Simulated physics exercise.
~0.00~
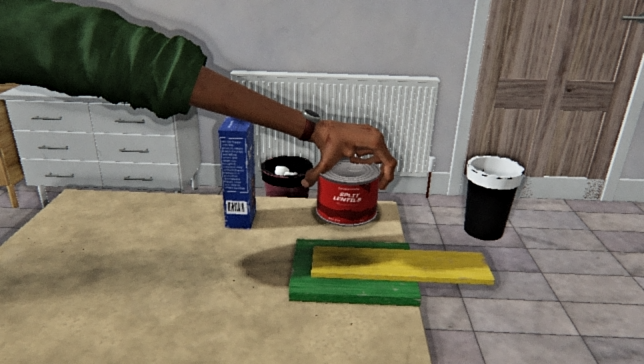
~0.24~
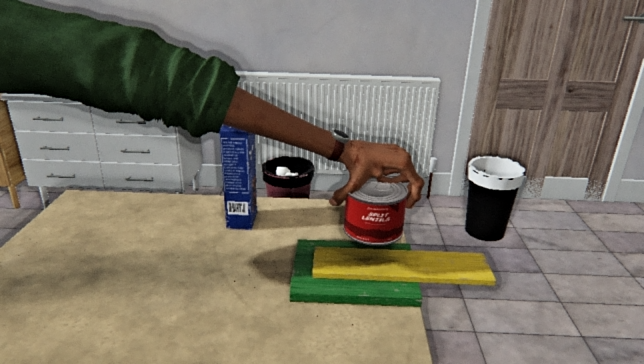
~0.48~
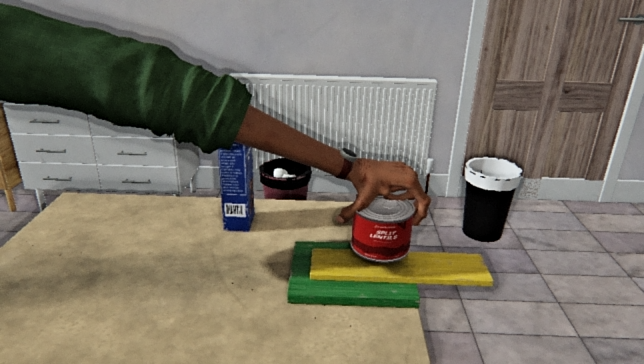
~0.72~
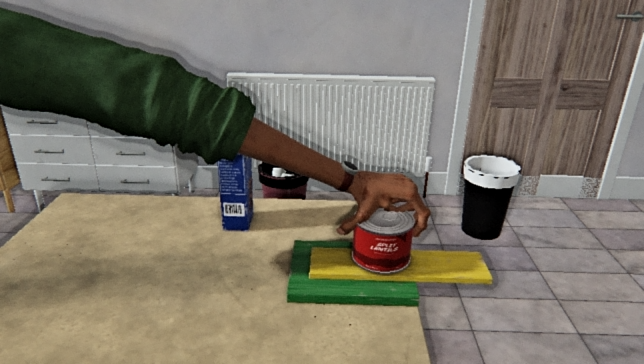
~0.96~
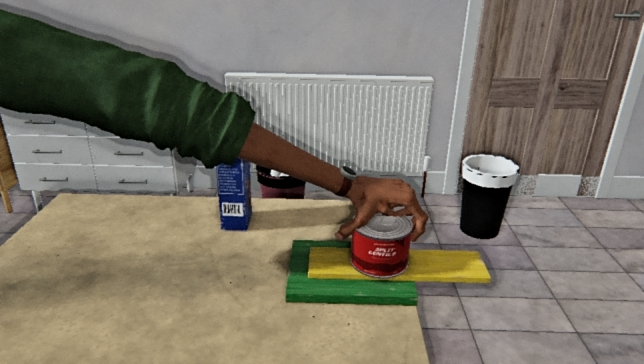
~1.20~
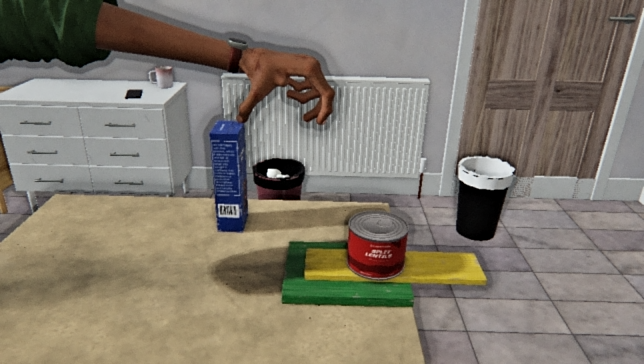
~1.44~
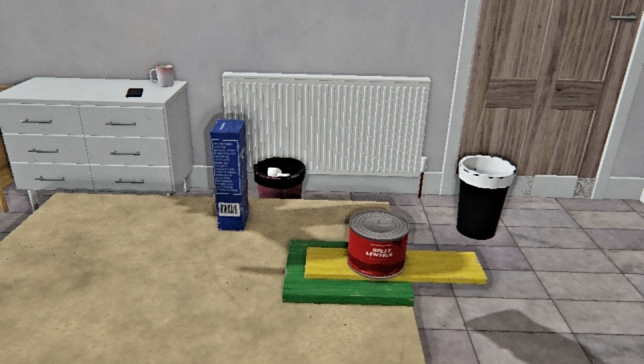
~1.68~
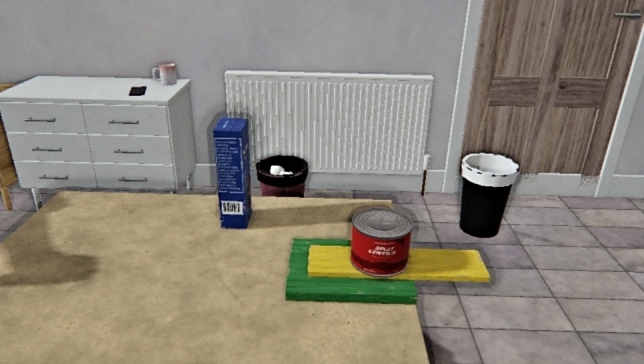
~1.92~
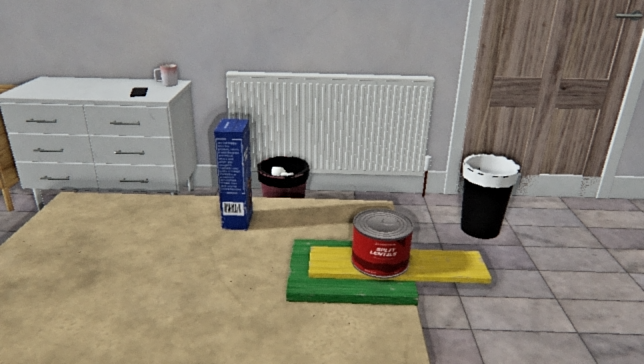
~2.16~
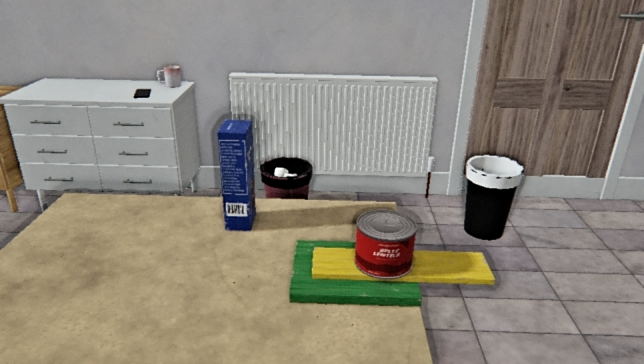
An arm in a dark green sleeve reaches in from the left over a tan tabletop, seen from slightly above in a room with a white radiator, a chest of drawers and a wooden door. A blue carton stands near the table's far edge, and a yellow board lies across a green slab at the right edge, jutting out over the tiled floor. The hand carries a red tub rightward and down, setting it on the yellow board. It then lets go and withdraws to the left. The tub stays upright, and the board remains balanced on the slab.
